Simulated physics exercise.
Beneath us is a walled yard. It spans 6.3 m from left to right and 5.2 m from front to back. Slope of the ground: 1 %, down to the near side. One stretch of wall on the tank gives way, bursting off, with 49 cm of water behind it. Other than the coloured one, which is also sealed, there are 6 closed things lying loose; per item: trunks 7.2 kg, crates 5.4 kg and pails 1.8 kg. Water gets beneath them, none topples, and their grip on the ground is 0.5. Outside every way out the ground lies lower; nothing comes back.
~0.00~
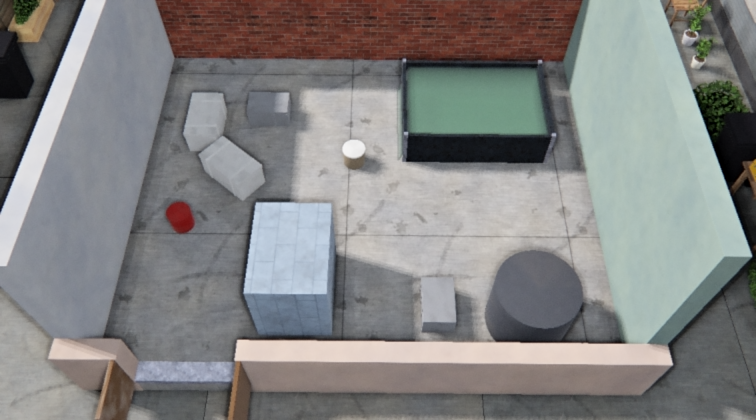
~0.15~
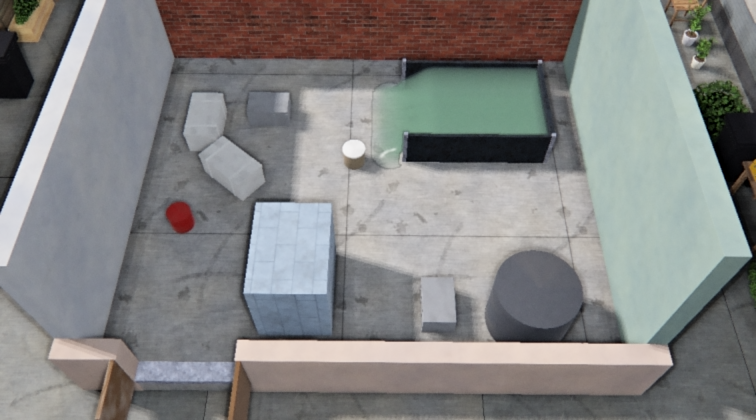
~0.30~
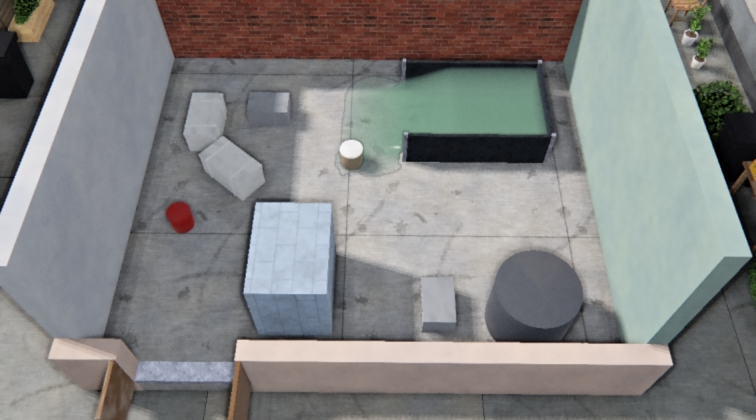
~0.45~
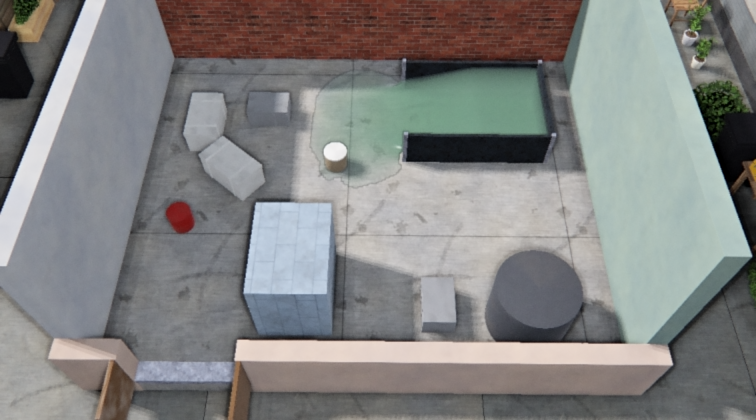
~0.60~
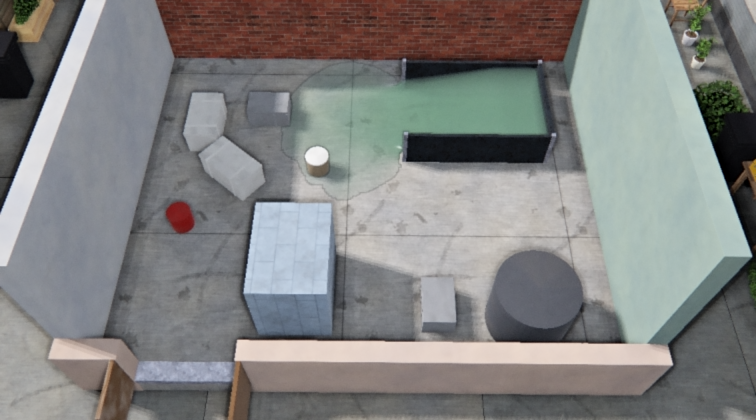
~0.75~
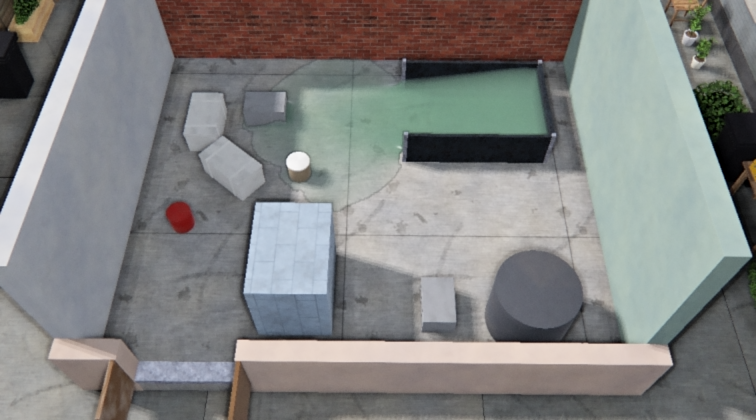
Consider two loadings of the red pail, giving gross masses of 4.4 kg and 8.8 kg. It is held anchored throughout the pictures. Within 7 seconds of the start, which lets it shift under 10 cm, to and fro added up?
Pick: Neither.
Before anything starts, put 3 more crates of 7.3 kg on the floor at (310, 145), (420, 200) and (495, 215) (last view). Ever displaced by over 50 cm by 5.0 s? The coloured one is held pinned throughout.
Going through them in that order, the answers are too far, not too far and not too far.
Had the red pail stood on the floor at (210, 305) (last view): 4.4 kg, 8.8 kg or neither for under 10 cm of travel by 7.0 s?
Looks like the outcome is this: No option works.
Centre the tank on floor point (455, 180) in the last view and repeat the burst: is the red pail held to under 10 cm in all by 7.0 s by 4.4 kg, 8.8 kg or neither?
Then, in short, nothing offered works.
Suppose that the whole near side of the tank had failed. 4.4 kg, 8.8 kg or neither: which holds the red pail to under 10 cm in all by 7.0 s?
So the lighter pick works.
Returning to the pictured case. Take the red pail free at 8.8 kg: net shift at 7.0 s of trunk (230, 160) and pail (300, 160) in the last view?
In that order: 300 cm, washed out.
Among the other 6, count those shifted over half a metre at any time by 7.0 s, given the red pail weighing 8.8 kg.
The number is 5.
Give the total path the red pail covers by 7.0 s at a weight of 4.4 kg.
250 cm, roughly.
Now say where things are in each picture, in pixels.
In the first picture, the red pail at (178, 212), on the bottom; 2.9 m2 under water; 0 of 7 have shifted.
In the second picture, the red pail at (178, 212) rests on the ground; 3.6 m2 under water; 0 of 7 have shifted.
In the third picture, the red pail at (178, 212), on the bottom; 4.4 m2 under water; 0 of 7 have shifted.
In the fourth picture, the red pail at (178, 212) rests on the ground; 5.4 m2 under water; 1 of 7 have shifted.
In the fifth picture, the red pail at (178, 212), on the bottom; water covers 6.5 m2; 1 of 7 have shifted.
In the sixth picture, the red pail at (178, 212), on the bottom; water covers 7.8 m2; 2 of 7 have shifted.
After 1.4 s the red pail would be 0 cm from its start with 4.4 kg and 0 cm from its start with 8.8 kg; 0 cm of water round it then.
After 3.1 s the red pail would be 142 cm from its start with 4.4 kg and 67 cm from its start with 8.8 kg; 11 cm of water round it then.
After 4.9 s the red pail would be gone out with 4.4 kg and 199 cm from its start with 8.8 kg; 9 cm of water round it then.
After 7.0 s the red pail would be gone out with 4.4 kg and gone out with 8.8 kg.
